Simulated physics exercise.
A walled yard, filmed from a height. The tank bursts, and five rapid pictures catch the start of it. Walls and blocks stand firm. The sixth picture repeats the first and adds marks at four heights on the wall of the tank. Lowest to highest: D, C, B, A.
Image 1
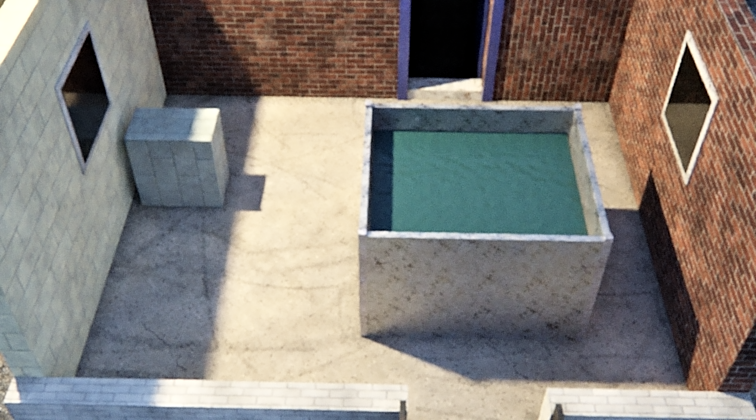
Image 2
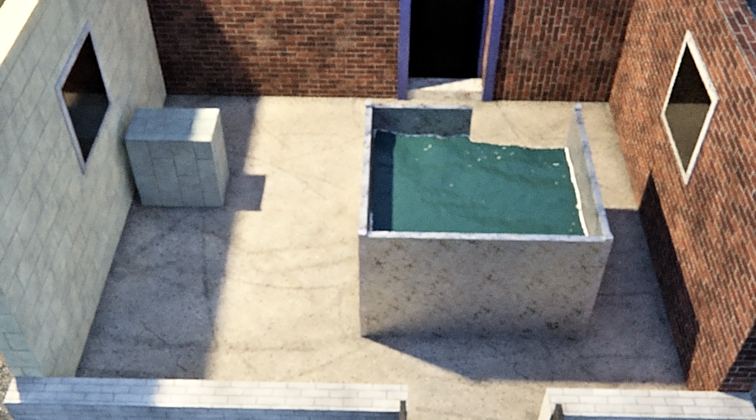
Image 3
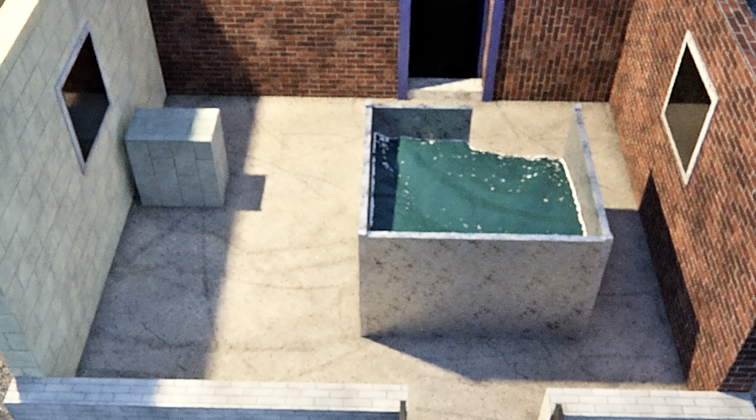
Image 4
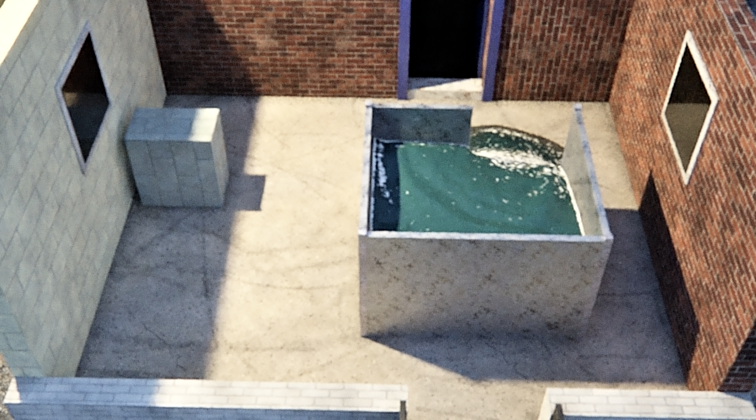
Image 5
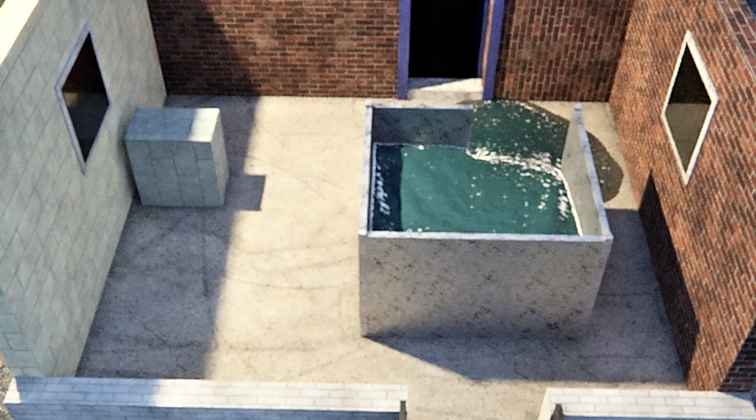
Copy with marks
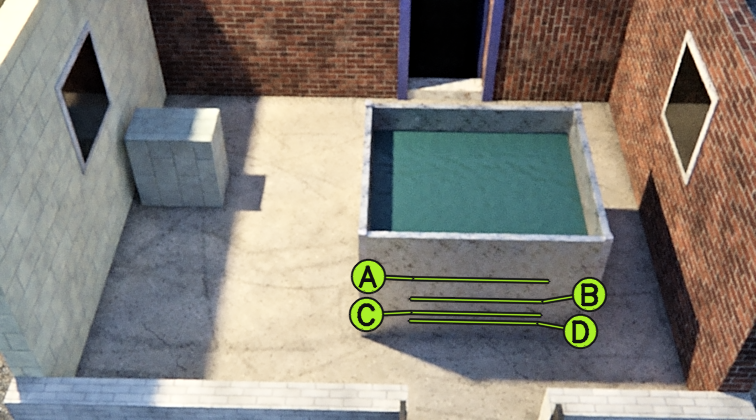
A square, pale stone tank of still green water stands right of centre in a walled yard, seen from a fixed, high viewpoint. Brick walls rise behind and to the right, with a blue-framed doorway at the back, and a grey block sits by the pale left wall. Part of the tank's back wall disappears, the water churns with white flecks, and a dark green sheet spreads out behind its right side.
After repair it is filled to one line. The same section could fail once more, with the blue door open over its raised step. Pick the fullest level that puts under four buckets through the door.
Take C.
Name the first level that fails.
Level B.
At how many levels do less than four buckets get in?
Two.
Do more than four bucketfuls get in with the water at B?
Yes, that goes wrong.
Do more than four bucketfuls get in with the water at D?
No.
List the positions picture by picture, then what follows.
The first frame shows water in the tank at rest, its middle at (476, 190); foot of the blue doorway at (444, 100); open gate at (478, 383).
In the second frame, water covers 2 % of the ground, its front hidden from here.
In the third frame, water covers 4 % of the ground, its front hidden from here.
In the fourth frame, water covers 9 % of the ground, its front hidden from here.
In the fifth frame, water covers 17 % of the ground, its front hidden from here.
On the marked copy, A at (480, 280); B at (477, 300); C at (475, 313); D at (474, 322); from the bottom up D, C, B, A.
With A, dozens of bucketfuls pour in.
With B, about 9 bucketfuls get in.
With C, a bucket or two gets in.
With D, nothing gets over.
